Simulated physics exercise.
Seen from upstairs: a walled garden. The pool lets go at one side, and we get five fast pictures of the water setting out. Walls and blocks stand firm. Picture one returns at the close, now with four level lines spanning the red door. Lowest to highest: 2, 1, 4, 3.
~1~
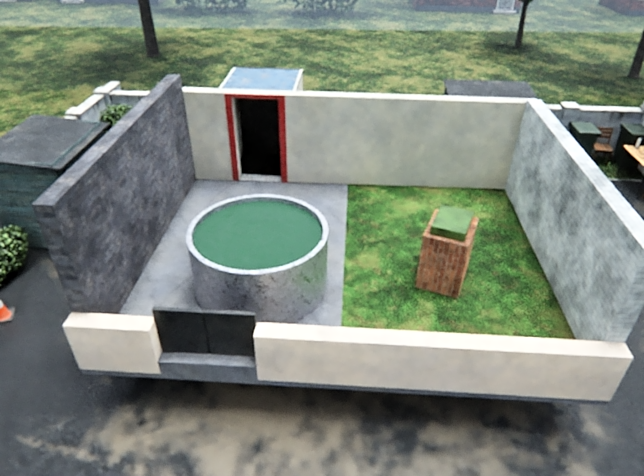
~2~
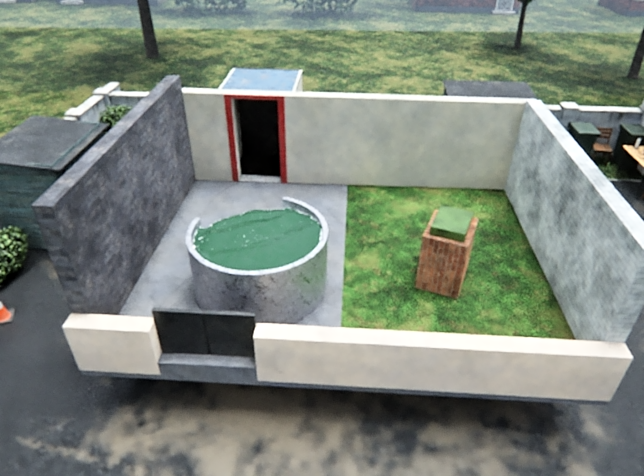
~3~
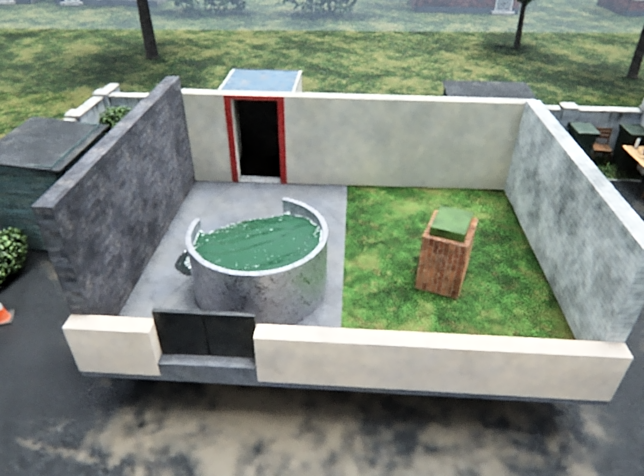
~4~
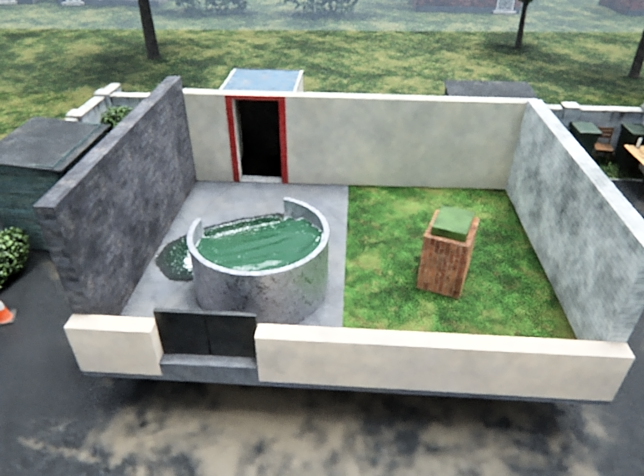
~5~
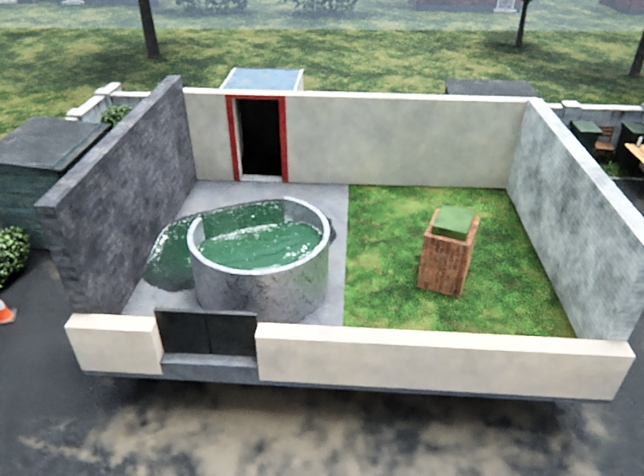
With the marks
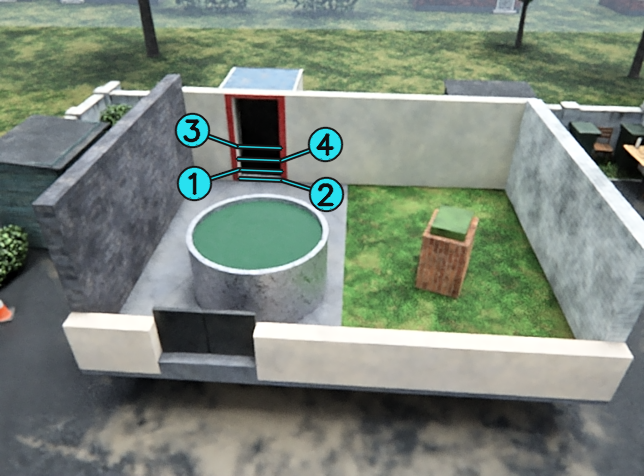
Green water drains from a round pool and spreads across the paving in a walled garden.
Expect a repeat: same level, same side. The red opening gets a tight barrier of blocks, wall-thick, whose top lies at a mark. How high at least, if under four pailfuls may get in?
Use mark 4.
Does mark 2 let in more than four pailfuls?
Yes, it does.
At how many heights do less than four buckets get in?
Two of the four.
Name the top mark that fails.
1.
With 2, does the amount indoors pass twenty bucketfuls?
Yes, it does.
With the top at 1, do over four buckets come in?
Yes, that goes wrong.
In cyan, 1 at (260, 170); 2 at (260, 179); 3 at (258, 147); 4 at (259, 159); from the bottom up 2, 1, 4, 3.
If 1 is chosen, about 13 bucketfuls get in.
If 2 is chosen, dozens of bucketfuls pour in.
If 3 is chosen, nothing gets over.
If 4 is chosen, a splash gets over, under a bucket.
